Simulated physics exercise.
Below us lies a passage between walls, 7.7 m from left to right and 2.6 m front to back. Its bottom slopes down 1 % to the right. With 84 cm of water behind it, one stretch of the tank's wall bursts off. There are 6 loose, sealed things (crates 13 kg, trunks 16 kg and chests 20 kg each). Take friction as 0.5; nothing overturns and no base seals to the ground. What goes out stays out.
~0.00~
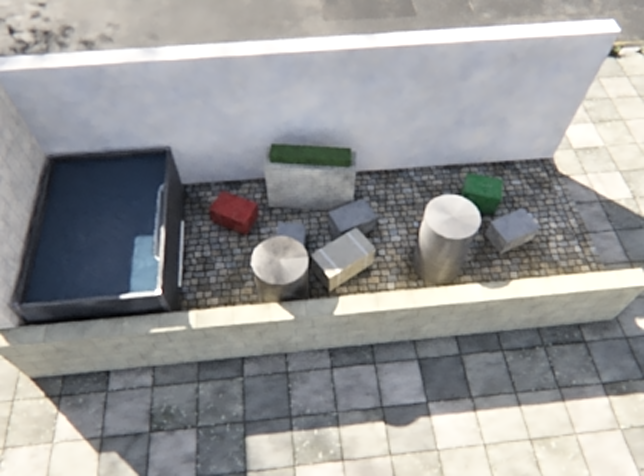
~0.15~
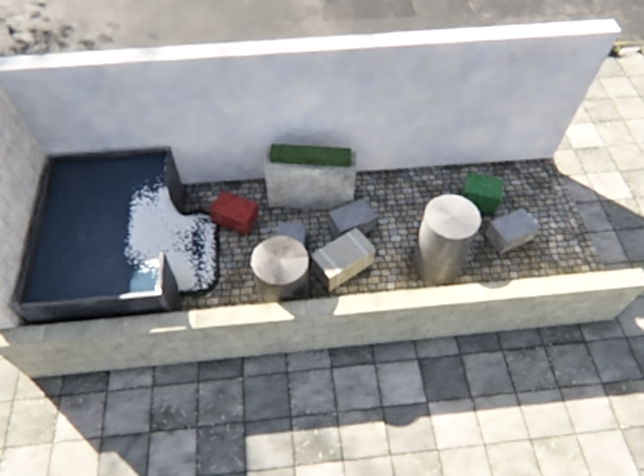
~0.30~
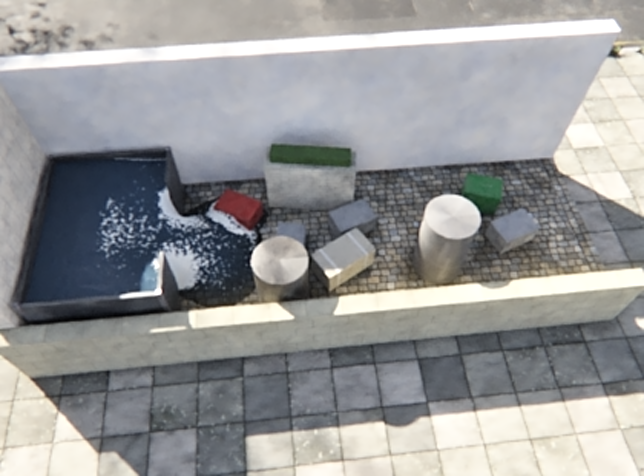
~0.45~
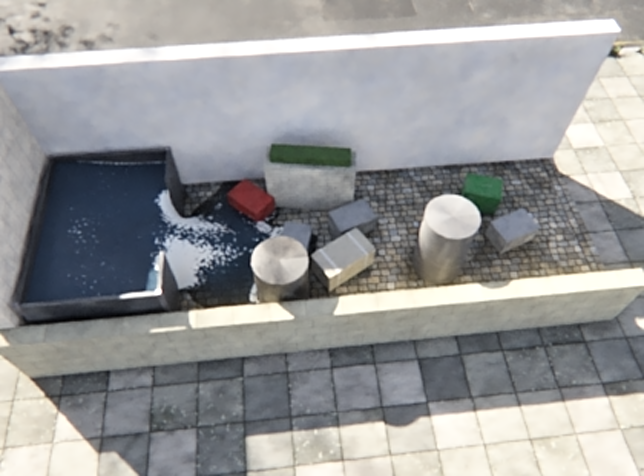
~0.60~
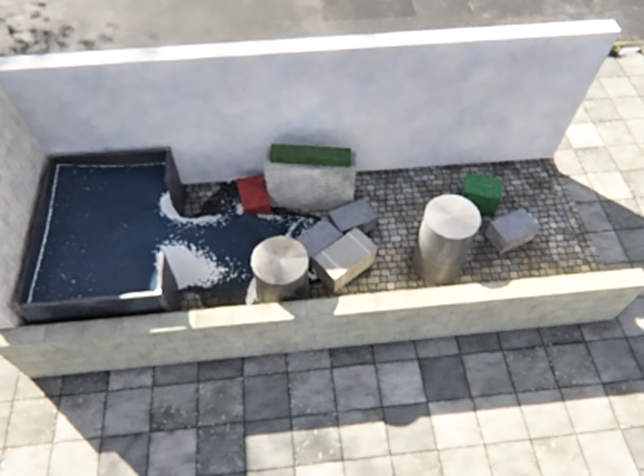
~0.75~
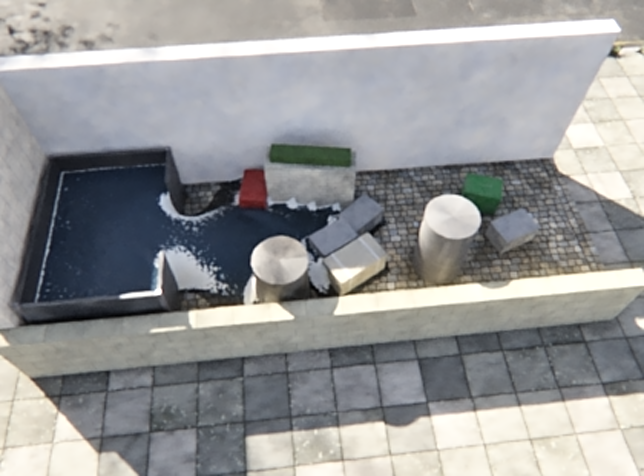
At first, dark water sits in a tank at the left end of a walled, cobbled passage scattered with boxes and pillars. Then it bursts through the tank's right side in white foam, nudging the red crate toward the back wall, and spreads rightward, shifting nearby grey boxes while the green chest stays put.
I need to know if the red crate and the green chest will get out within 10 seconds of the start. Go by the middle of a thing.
The red crate stays inside; the green chest escapes.
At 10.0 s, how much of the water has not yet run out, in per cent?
Some 44 per cent remains.
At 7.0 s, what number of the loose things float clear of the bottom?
At that moment 2.
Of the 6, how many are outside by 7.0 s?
I count 4.
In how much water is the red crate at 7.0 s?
About 10 cm.
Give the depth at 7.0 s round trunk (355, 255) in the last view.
About 12 cm.
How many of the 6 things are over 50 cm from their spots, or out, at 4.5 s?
5 of them.
After 2.0 s the red crate is near (235, 177), 0.5 m from its start, afloat; the green chest is near (540, 172), 1.0 m from its start, aground; 0 of 6 are out; 4 afloat.
After 4.5 s the red crate is near (227, 194), 0.2 m from its start, afloat; the green chest has gone out; 4 of 6 are out; 2 afloat.
After 7.0 s the red crate is near (232, 182), 0.4 m from its start, afloat; the green chest has gone out; 4 of 6 are out; 2 afloat.
After 10.0 s the red crate is near (258, 207), 0.4 m from its start, afloat; the green chest has gone out; 4 of 6 are out; 2 afloat.
